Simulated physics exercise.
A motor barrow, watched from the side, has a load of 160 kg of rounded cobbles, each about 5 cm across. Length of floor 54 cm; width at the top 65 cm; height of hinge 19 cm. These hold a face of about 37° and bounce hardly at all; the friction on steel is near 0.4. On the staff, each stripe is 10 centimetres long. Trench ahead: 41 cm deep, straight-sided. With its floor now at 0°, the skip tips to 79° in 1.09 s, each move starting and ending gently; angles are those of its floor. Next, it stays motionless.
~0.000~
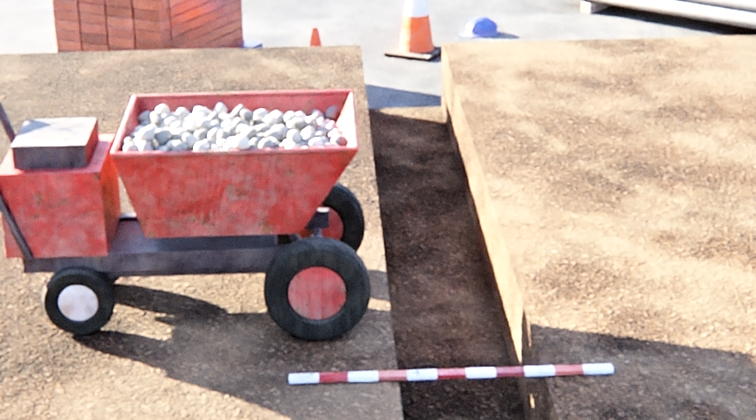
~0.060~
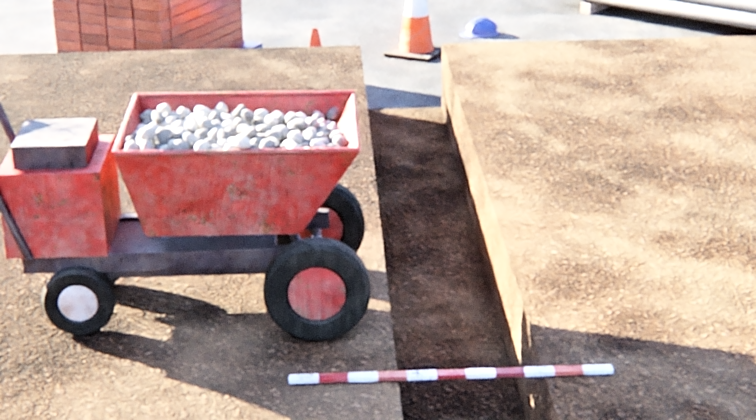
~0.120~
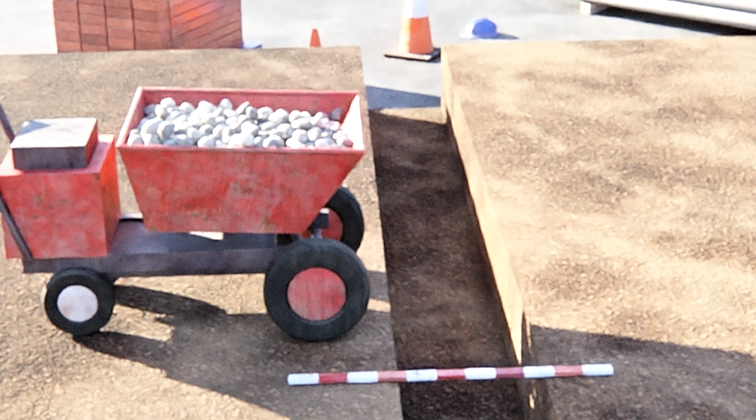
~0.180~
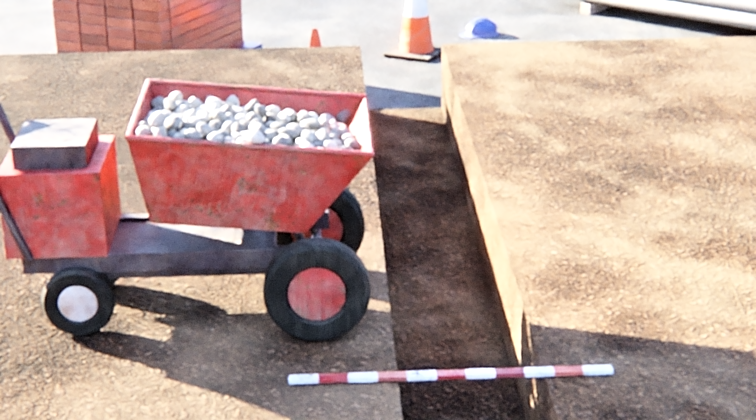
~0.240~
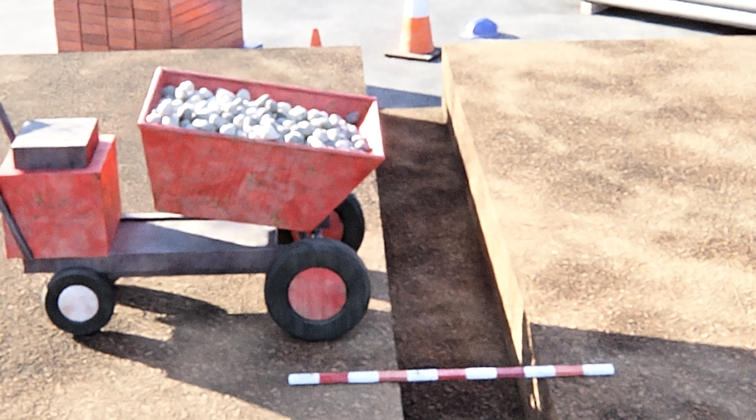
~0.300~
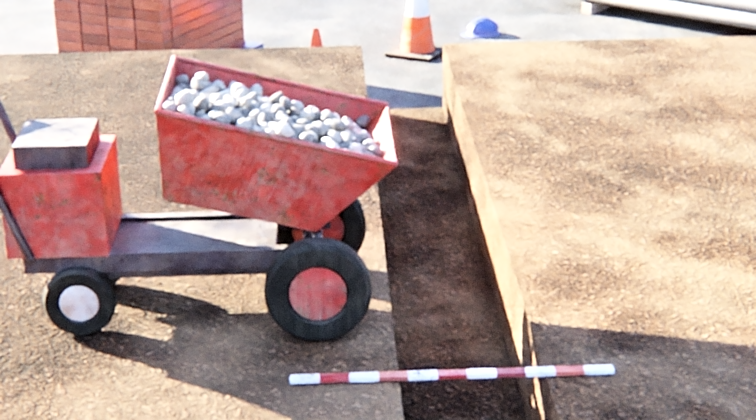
A red skip loaded with rounded grey cobbles tilts gradually on a motor barrow, its left end rising and its right lip dipping slightly towards a straight-sided trench, while the wheels and a red-and-white striped staff stay still.
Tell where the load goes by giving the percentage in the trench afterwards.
About 62 per cent of the load is in the trench.
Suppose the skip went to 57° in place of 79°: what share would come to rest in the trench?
Share in trench: Approx. 30%.
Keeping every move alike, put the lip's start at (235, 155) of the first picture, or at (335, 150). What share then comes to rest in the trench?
That gives roughly 95 per cent and roughly 80 per cent.
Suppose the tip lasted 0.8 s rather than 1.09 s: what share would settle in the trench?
Then some 55 per cent would.
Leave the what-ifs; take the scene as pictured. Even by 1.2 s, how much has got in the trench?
About 25%.
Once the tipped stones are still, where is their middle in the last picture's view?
Roughly at pixel (504, 362).
After 0.8 s the floor is at 67°; 100 % in the skip; the foremost stones are at (484, 228).
After 1.2 s the floor is at 79°; 51 % in the skip, 23 % in the trench, 25 % past the trench; the foremost stones are at (640, 285).
After 1.5 s the floor is at 79°; 19 % in the skip, 43 % in the trench, 38 % past the trench; the foremost stones are past the picture's edge.
After 3.5 s the floor is at 79°; 0 % in the skip, 62 % in the trench, 38 % past the trench; the foremost stones are past the picture's edge.
